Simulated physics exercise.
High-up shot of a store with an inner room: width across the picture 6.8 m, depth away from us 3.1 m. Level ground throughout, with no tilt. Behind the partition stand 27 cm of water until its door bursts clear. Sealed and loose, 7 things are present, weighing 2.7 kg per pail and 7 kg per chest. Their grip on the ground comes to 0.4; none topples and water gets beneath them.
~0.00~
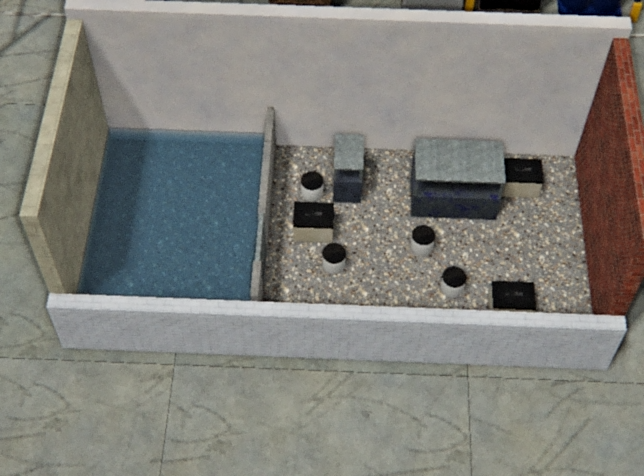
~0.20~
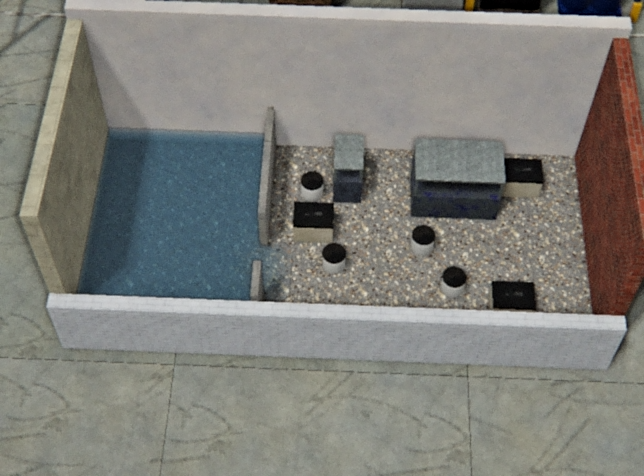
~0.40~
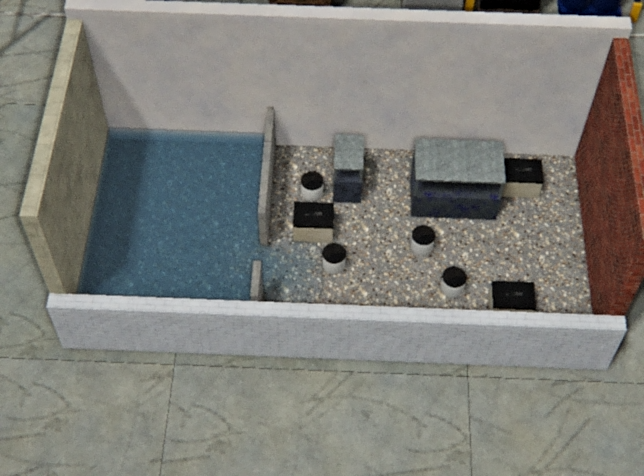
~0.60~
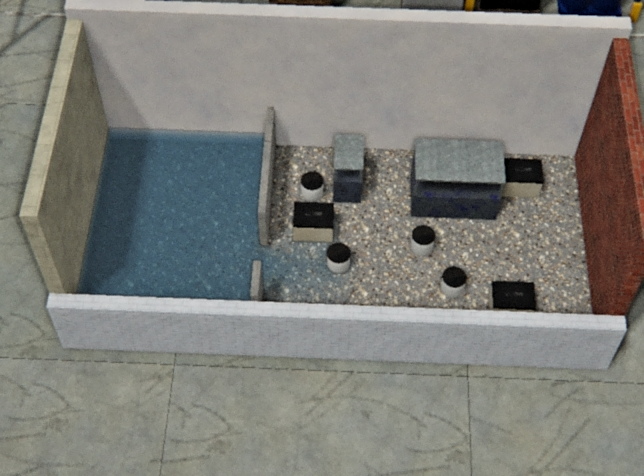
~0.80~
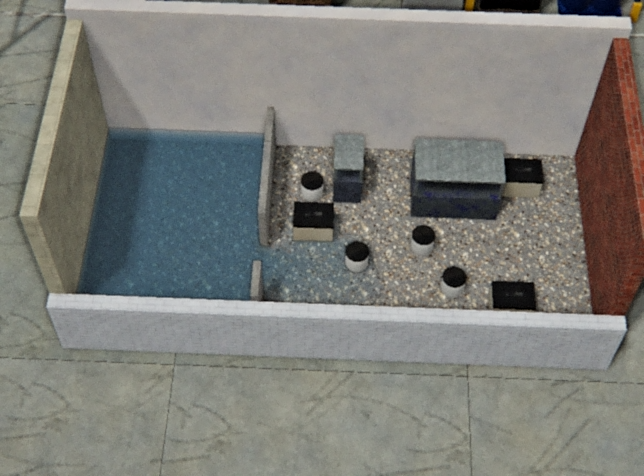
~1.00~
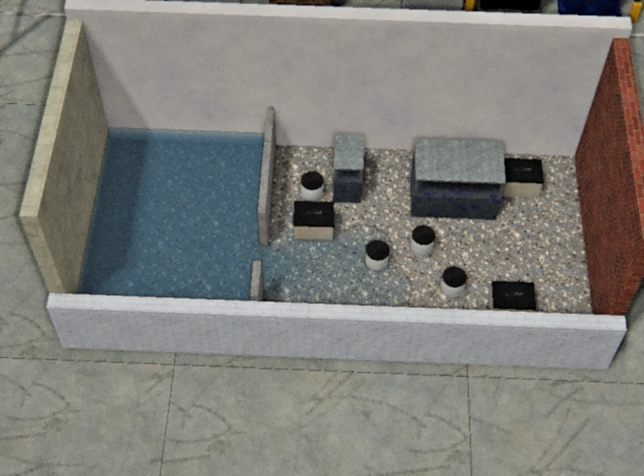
Water spreads through a gap in the inner wall and pushes one pail to the right.
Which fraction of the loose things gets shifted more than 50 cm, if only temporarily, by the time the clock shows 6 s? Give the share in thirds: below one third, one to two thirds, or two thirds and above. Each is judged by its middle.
One to two thirds.
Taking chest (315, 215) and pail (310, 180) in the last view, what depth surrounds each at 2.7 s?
I'd put it at 2 cm and 0 cm respectively.
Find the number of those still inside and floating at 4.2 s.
4.
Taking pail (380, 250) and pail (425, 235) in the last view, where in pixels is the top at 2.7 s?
Approx. (542, 254); approx. (522, 228).
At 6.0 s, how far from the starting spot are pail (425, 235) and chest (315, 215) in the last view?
Respectively 200 cm and 30 cm.
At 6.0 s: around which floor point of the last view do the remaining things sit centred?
The centre sits near (465, 206).
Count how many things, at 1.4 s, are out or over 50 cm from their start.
Count: 1.
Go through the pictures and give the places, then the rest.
The first picture shows a pail at (334, 253) rests on the ground; a chest at (314, 214) rests on the ground; 7.3 m2 under water; 0 of 7 have shifted.
The second picture shows a pail at (334, 253) rests on the ground; a chest at (314, 214), on the bottom; 7.6 m2 under water; 0 of 7 have shifted.
The third picture shows a pail at (334, 253) rests on the ground; a chest at (314, 214) rests on the ground; 8.1 m2 under water; 0 of 7 have shifted.
The fourth picture shows a pail at (339, 253) rests on the ground, 6 cm from its start; a chest at (314, 214), on the bottom; water covers 8.5 m2; 1 of 7 have shifted.
The fifth picture shows a pail at (357, 251), on the bottom, 31 cm from its start; a chest at (314, 214), on the bottom; water covers 9.1 m2; 1 of 7 have shifted.
The sixth picture shows a pail at (378, 250) rests on the ground, 59 cm from its start; a chest at (314, 213), on the bottom; water covers 9.8 m2; 1 of 7 have shifted.
After 1.4 s 1 of 7 are over 50 cm from their spots; 0 afloat.
After 2.7 s 3 of 7 are over 50 cm from their spots; 1 afloat.
After 4.2 s 4 of 7 are over 50 cm from their spots; 4 afloat.
After 6.0 s 4 of 7 are over 50 cm from their spots, and 4 have been at some point; 5 afloat.
